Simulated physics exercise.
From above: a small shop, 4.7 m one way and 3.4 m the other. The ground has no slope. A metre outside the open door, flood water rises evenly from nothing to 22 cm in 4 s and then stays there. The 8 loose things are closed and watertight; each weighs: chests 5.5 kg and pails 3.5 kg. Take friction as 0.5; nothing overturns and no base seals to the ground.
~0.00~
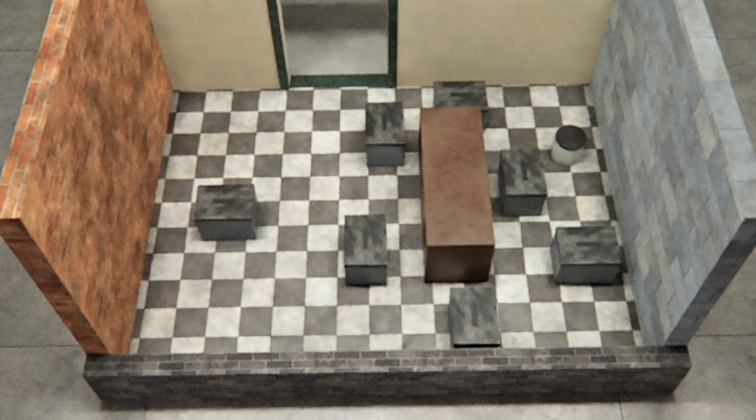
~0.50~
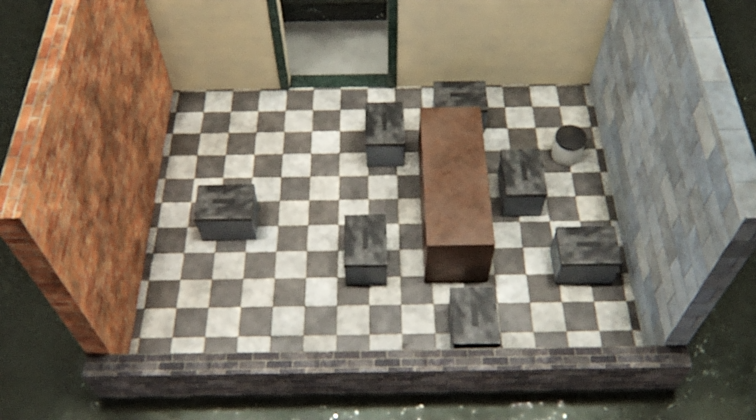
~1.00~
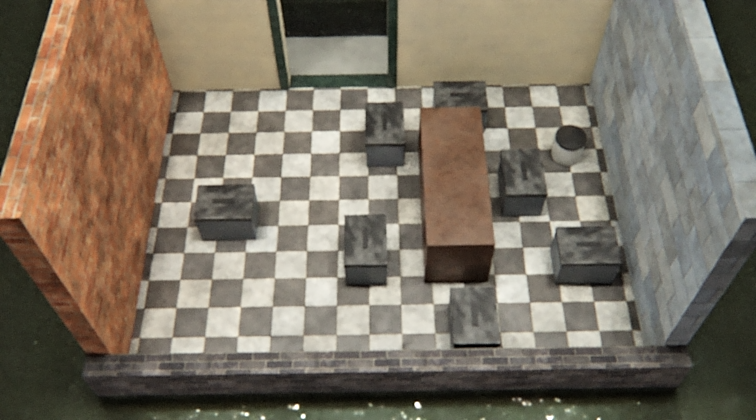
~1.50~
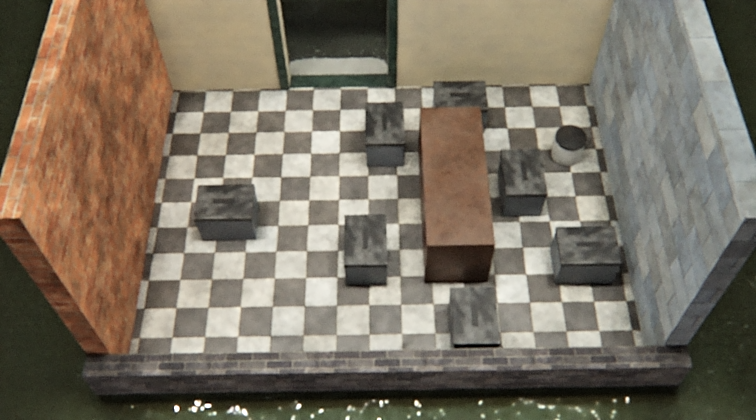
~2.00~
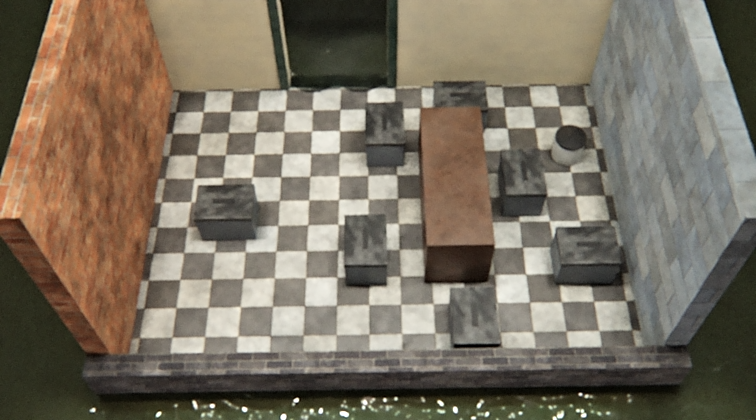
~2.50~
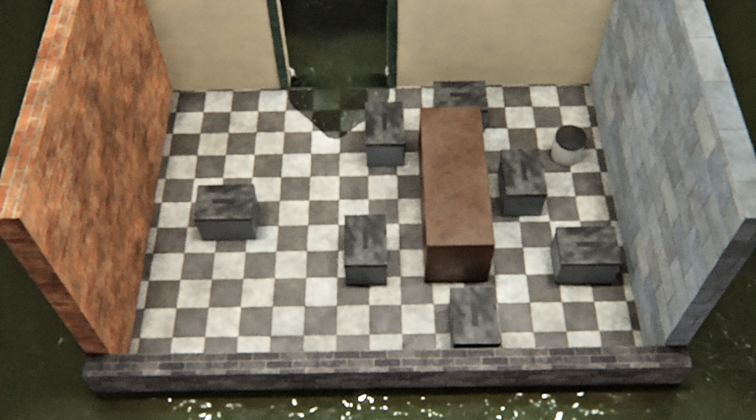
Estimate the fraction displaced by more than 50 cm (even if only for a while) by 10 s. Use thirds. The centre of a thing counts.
It is one to two thirds.
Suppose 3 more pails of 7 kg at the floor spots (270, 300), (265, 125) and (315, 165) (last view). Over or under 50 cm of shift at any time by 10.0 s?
In that order: Past it, short of it, more.
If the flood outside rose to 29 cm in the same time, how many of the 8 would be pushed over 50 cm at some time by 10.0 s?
Then 6.
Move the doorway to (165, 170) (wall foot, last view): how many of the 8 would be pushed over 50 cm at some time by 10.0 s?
Then 7.
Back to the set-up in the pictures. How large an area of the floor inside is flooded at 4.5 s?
About 6.5 m2.
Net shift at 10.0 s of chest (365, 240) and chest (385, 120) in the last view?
In turn: 60 cm, 200 cm.
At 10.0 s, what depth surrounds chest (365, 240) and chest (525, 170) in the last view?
About 13 and 3 cm.
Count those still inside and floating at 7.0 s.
3 of them.
After 3.5 s 0 of 8 are over 50 cm from their spots; 0 afloat.
After 4.5 s 1 of 8 are over 50 cm from their spots; 1 afloat.
After 7.0 s 4 of 8 are over 50 cm from their spots; 3 afloat.
After 10.0 s 5 of 8 are over 50 cm from their spots, and 5 have been at some point; 7 afloat.
